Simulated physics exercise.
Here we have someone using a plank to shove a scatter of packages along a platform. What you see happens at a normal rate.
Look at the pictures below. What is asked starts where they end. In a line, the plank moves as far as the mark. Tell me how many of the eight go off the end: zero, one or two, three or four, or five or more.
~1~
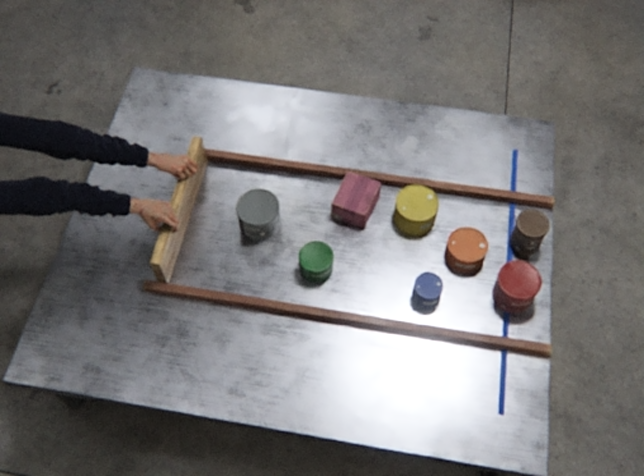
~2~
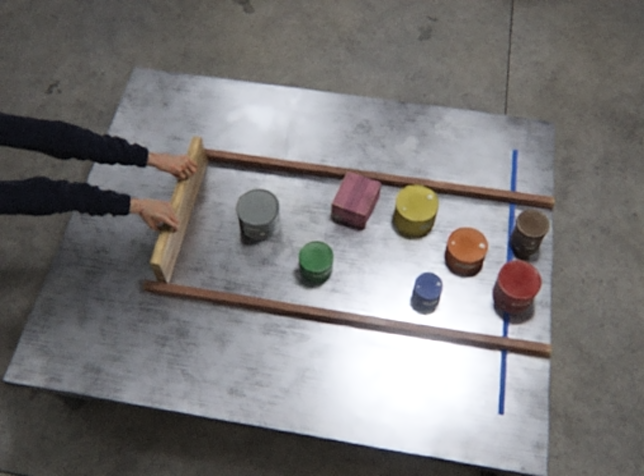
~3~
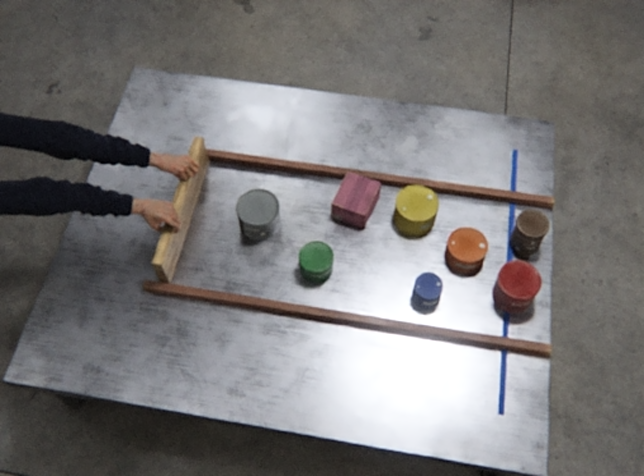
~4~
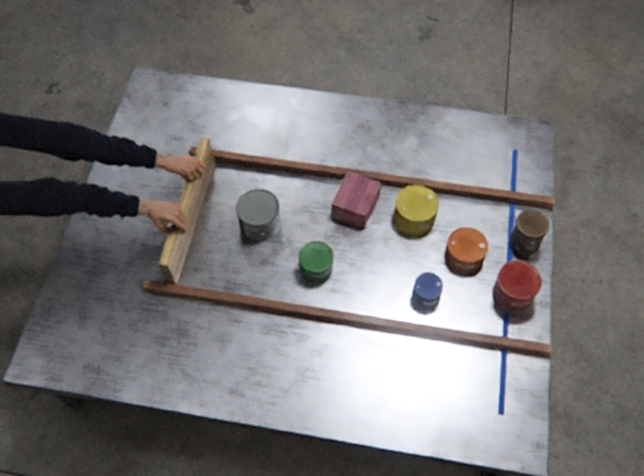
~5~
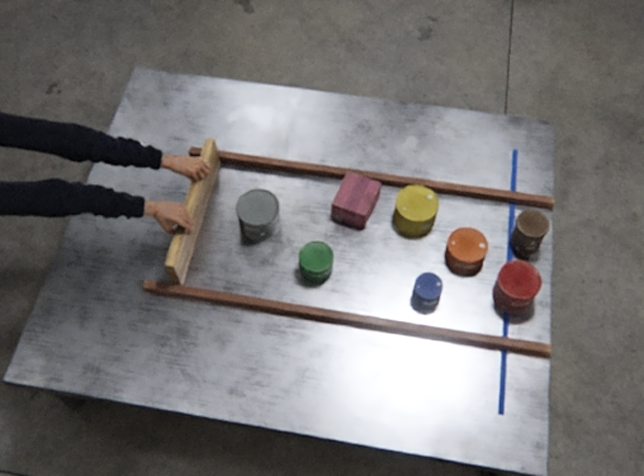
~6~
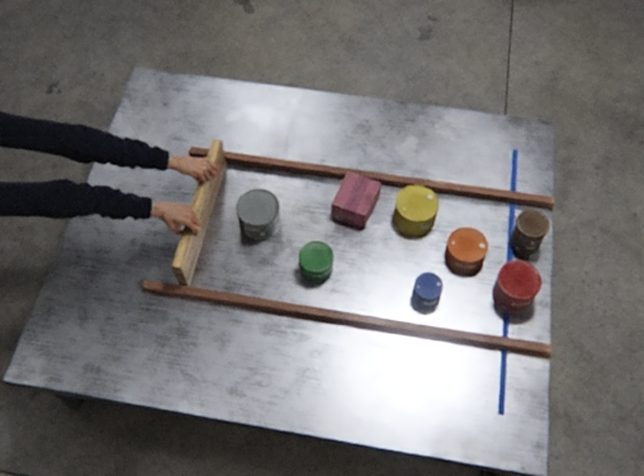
The answer is three or four.
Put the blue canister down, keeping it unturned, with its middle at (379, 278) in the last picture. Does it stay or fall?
From that spot it never drops.
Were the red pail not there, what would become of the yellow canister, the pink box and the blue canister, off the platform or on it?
The yellow canister is gone; the pink box keeps its place; and the blue canister keeps its place.
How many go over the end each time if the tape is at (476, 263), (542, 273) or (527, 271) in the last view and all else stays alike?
Those tries give 1, 8 and 4.
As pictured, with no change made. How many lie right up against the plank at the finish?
That makes 4.
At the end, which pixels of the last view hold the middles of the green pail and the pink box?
They come to rest around (527, 294) and (532, 217).
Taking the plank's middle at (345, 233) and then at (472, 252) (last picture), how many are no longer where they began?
First 3, then 8.
Soon after, none off yet; brown pail at rest near (528, 233); red pail at rest near (516, 288); orange canister at rest near (466, 250).
By the end, the number that fall off is three or four; fallen, yellow canister, orange canister, red pail and brown pail.
